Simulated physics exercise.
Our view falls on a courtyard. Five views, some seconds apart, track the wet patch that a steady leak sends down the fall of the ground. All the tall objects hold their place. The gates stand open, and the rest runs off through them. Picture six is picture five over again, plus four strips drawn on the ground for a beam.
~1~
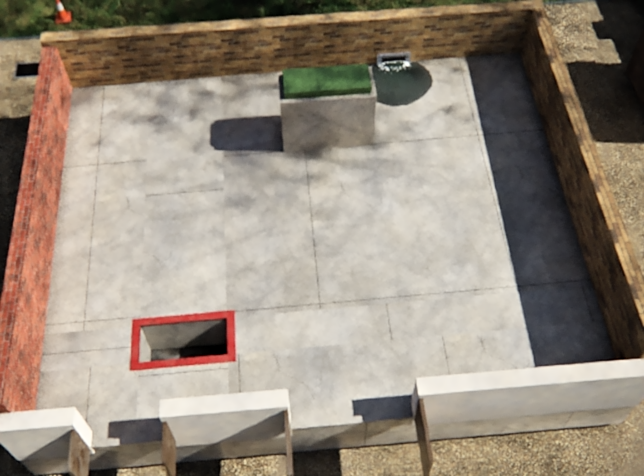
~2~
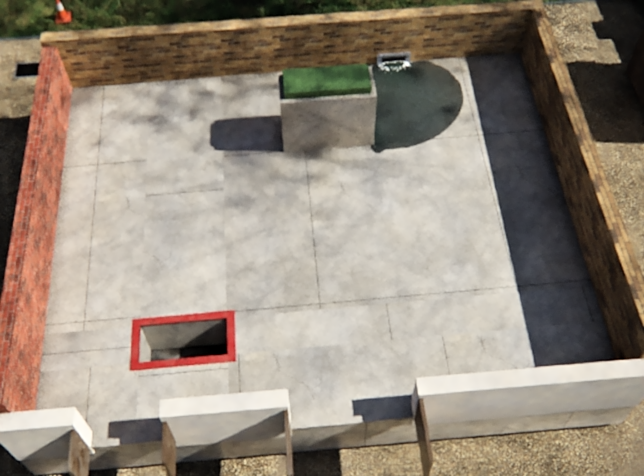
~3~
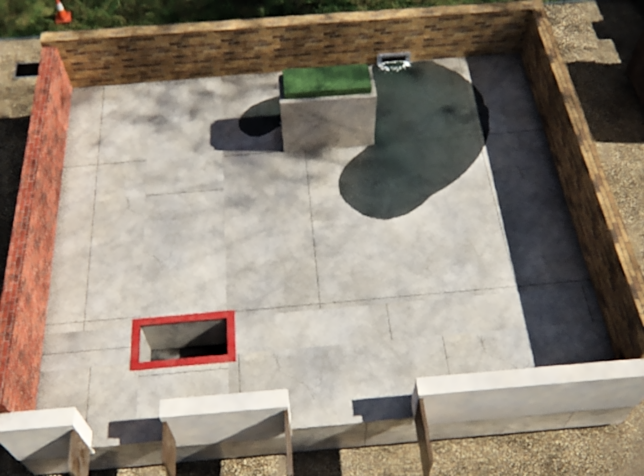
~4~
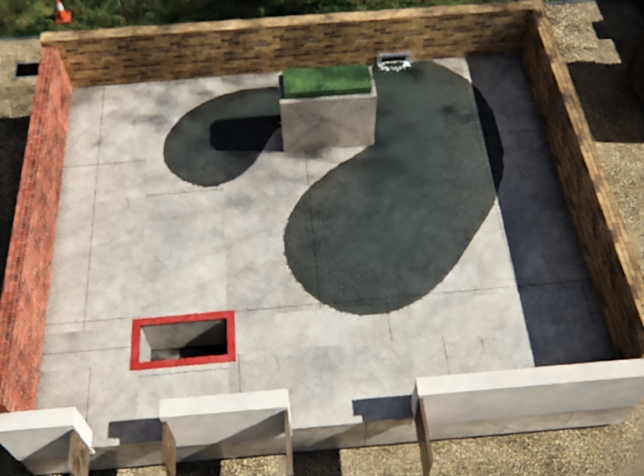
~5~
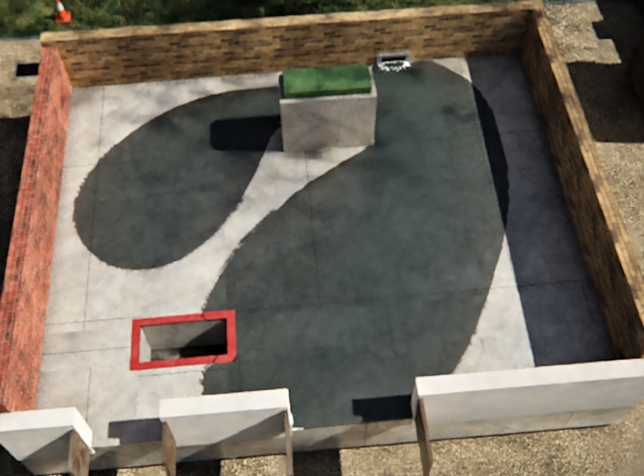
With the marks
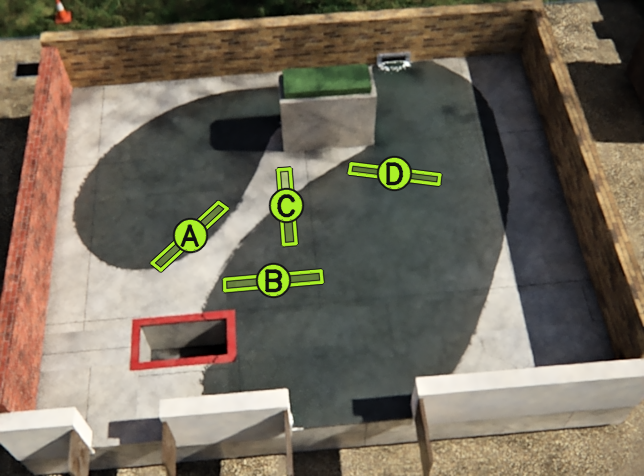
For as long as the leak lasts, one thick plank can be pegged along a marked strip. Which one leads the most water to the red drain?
I would pick position D.
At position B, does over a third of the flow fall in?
No.
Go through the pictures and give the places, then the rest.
Outfall at (393, 59); red drain at (183, 340); open gate at (132, 428); open gate at (351, 407); water covers 2 % of the ground and shows as far out as (415, 97); red drain still dry.
Water covers 7 % of the ground and shows as far out as (421, 141); red drain still dry.
Water covers 14 % of the ground and shows as far out as (382, 211); red drain still dry.
Water covers 29 % of the ground and shows as far out as (341, 304); red drain still dry.
51 % of the ground is wet; red drain taking water.
On the marked copy, A from (156, 266) to (222, 205); B from (224, 285) to (321, 276); C from (289, 244) to (284, 169); D from (350, 168) to (439, 179).
With A, about 16 % of the stream runs into the red drain, about 84 % out by the gates.
With B, about 14 % of the stream runs into the red drain, about 86 % out by the gates.
With C, about 15 % of the stream runs into the red drain, about 85 % out by the gates.
With D, about 21 % of the stream runs into the red drain, about 79 % out by the gates.
